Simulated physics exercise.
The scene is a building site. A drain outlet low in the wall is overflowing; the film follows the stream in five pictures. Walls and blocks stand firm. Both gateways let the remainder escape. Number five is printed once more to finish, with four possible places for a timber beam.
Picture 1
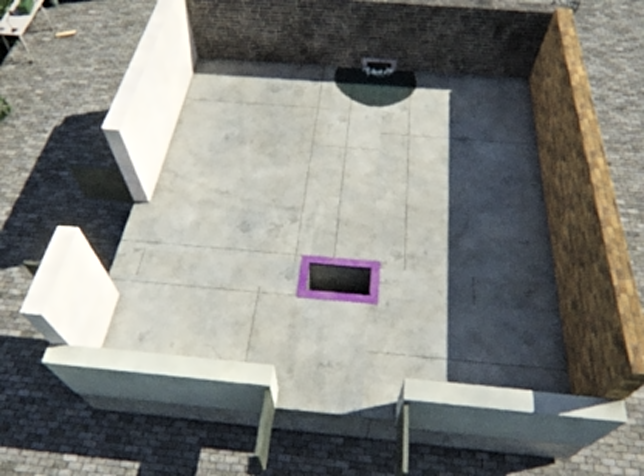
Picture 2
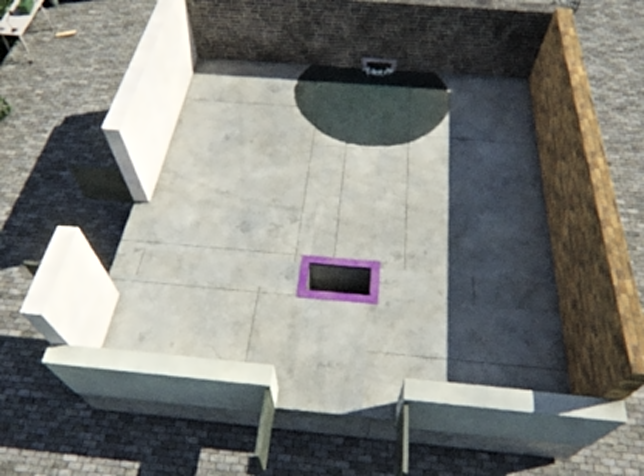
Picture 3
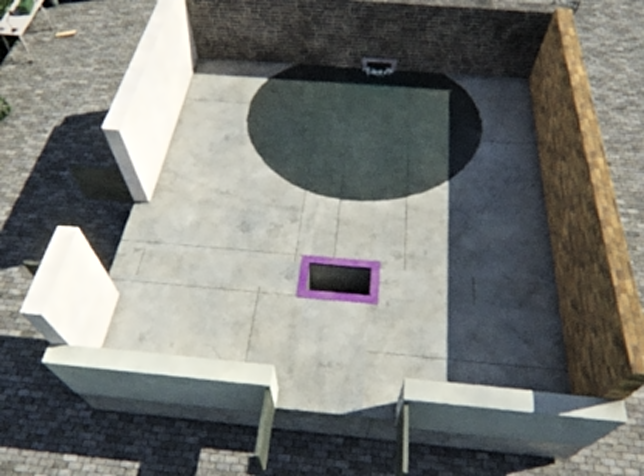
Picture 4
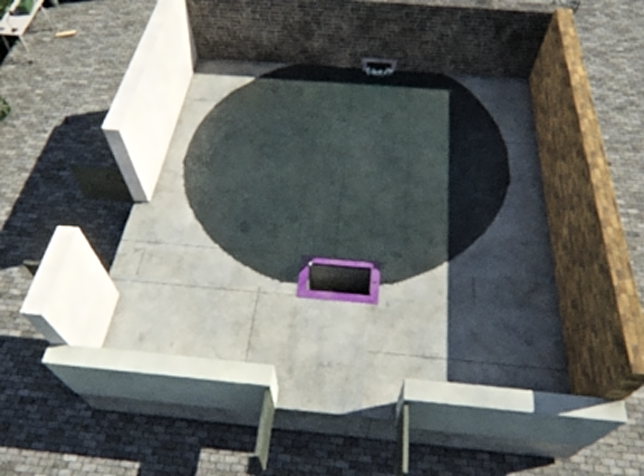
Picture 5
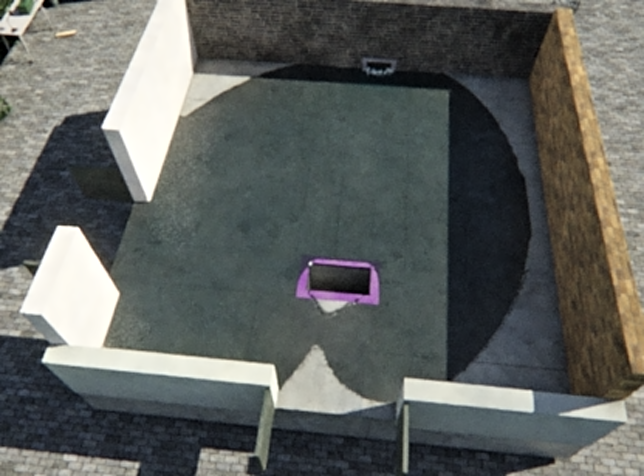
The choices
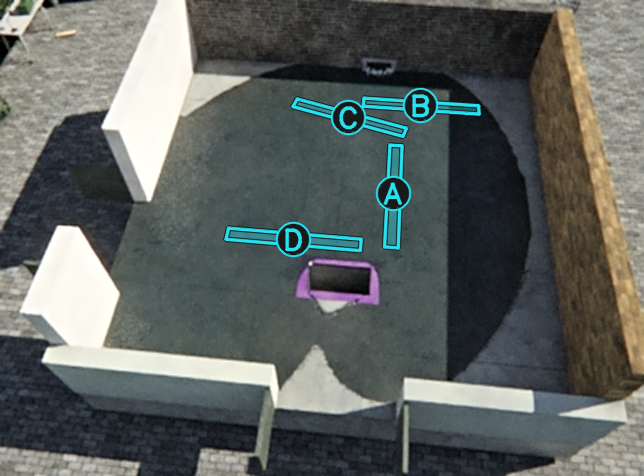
On a building site, dark water spread in a widening round pool from an outfall in the back wall, reached the purple-edged drain, then flowed around it and covered most of the walled floor.
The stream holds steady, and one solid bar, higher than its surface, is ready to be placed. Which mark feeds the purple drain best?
Use place A.
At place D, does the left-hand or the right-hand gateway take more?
The right gate.
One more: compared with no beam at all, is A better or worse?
Worse.
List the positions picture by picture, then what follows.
In the first frame, outfall at (379, 65); purple drain at (339, 279); open gate at (135, 246); open gate at (337, 395); 3 % of the ground under water, visible out to (379, 102); purple drain still dry.
In the second frame, 11 % of the ground under water, visible out to (402, 142); purple drain still dry.
In the third frame, 25 % of the ground under water, visible out to (327, 191); purple drain still dry.
In the fourth frame, 47 % of the ground under water, visible out to (232, 253); purple drain taking water.
In the fifth frame, 73 % of the ground under water, visible out to (116, 319); purple drain taking water.
In cyan, A from (391, 247) to (396, 145); B from (363, 102) to (478, 109); C from (295, 102) to (404, 132); D from (227, 233) to (360, 244).
For place A, about 17 % of the stream goes into the purple drain, about 82 % out by the gates.
For place B, about 11 % of the stream goes into the purple drain, about 89 % out by the gates.
For place C, about 12 % of the stream goes into the purple drain, about 88 % out by the gates.
For place D, about 10 % of the stream goes into the purple drain, about 88 % out by the gates.
